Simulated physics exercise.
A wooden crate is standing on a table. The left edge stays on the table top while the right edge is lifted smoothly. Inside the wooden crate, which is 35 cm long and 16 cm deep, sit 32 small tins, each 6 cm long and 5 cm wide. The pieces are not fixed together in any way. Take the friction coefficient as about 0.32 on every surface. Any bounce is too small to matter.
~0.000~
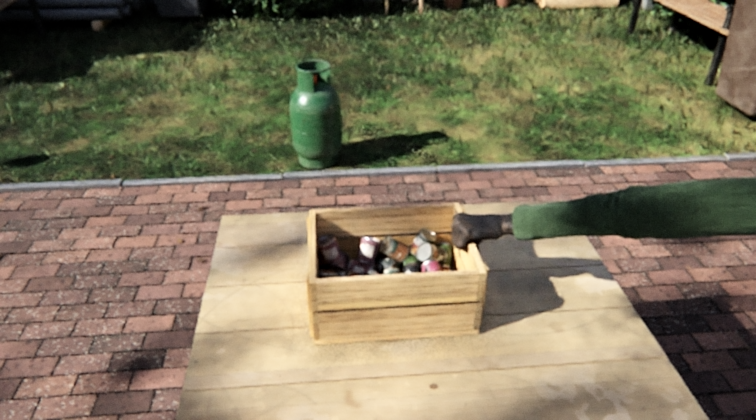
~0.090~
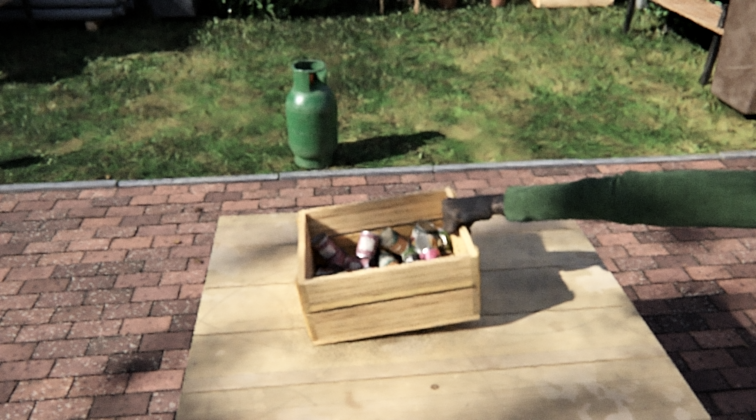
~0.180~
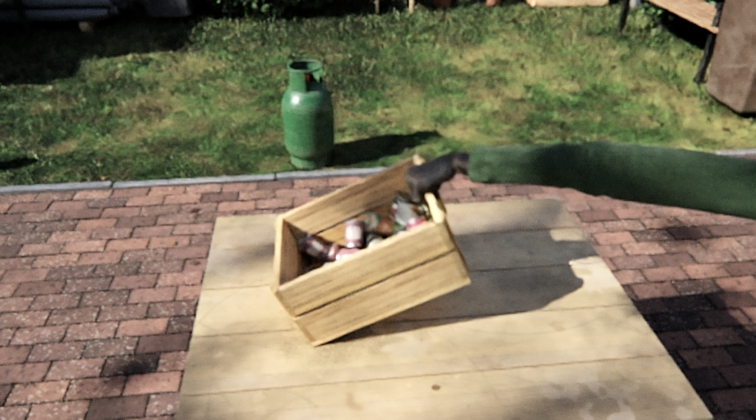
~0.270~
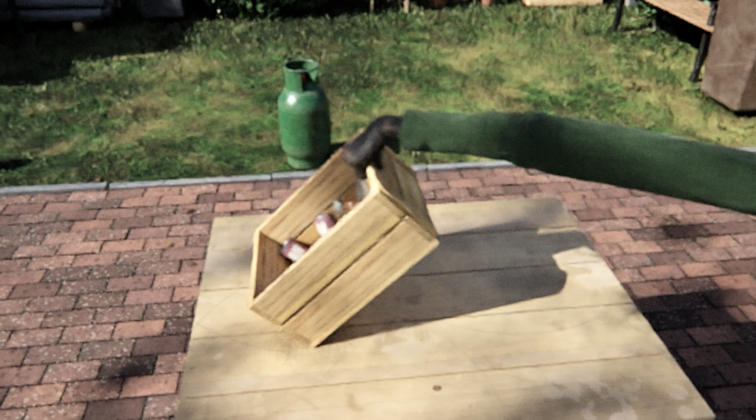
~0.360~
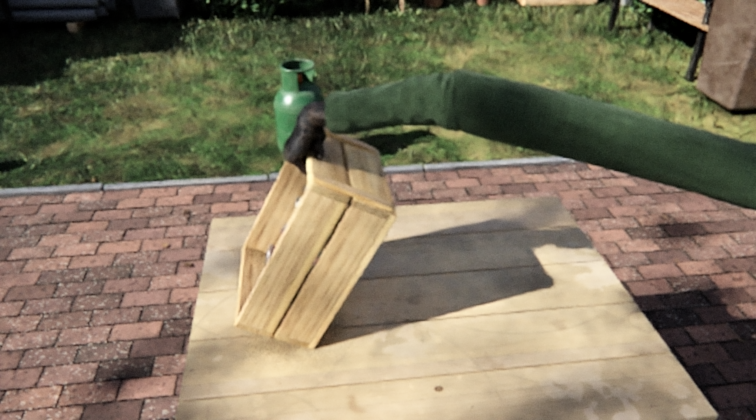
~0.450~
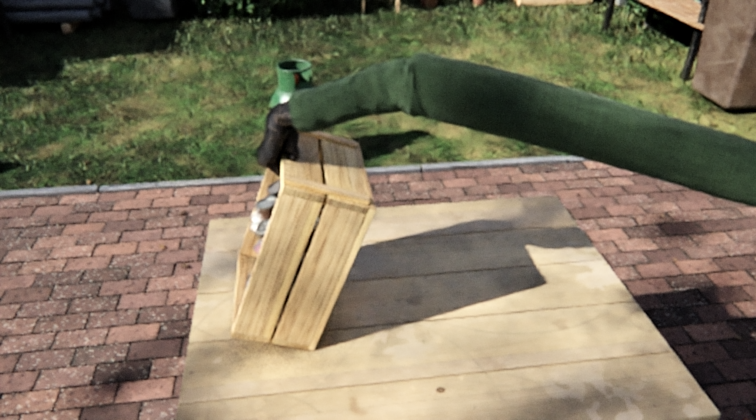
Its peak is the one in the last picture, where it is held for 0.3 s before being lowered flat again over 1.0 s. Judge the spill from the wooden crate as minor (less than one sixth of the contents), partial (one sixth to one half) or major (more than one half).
The loss is one sixth to half.
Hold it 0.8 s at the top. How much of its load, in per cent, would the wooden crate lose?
Wooden crate 30%.
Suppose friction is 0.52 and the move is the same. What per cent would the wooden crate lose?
In that case the wooden crate sheds 40 per cent of its load.
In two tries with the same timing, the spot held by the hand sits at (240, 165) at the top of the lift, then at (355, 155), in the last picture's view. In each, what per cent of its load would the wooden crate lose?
The wooden crate would lose 60 per cent in the first try and 0 per cent in the second.
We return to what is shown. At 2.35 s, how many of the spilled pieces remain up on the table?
Roughly 2 of them.
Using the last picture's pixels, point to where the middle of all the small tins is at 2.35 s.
Roughly at (327, 289).
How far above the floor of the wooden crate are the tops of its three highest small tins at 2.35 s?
Around 11 centimetres high.
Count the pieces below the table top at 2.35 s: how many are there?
The number is close to 10.
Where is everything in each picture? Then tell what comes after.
In the first picture (places track the rim corner closest to us here; the camera moves round a little), wooden crate (316, 281); tipped 0°; all still inside.
Wooden crate (305, 282); tipped 7°, in the second picture.
Wooden crate (279, 288); tipped 24°, in the third picture.
Wooden crate (253, 303); tipped 45°, in the fourth picture.
Wooden crate (237, 320); tipped 62°, in the fifth picture.
Wooden crate (233, 330); tipped 69°; all still inside, in the sixth picture.
After 0.75 s, tilt 69°; the wooden crate is down by 10 of 32.
After 1.13 s, tilt 47°; the wooden crate is down by 12 of 32.
After 1.67 s, tilt 1°; the wooden crate is down by 12 of 32.
Outcome (at 2.35 s), the wooden crate is down by 12 of 32. Asked share, 12 of 32, 38 per cent.
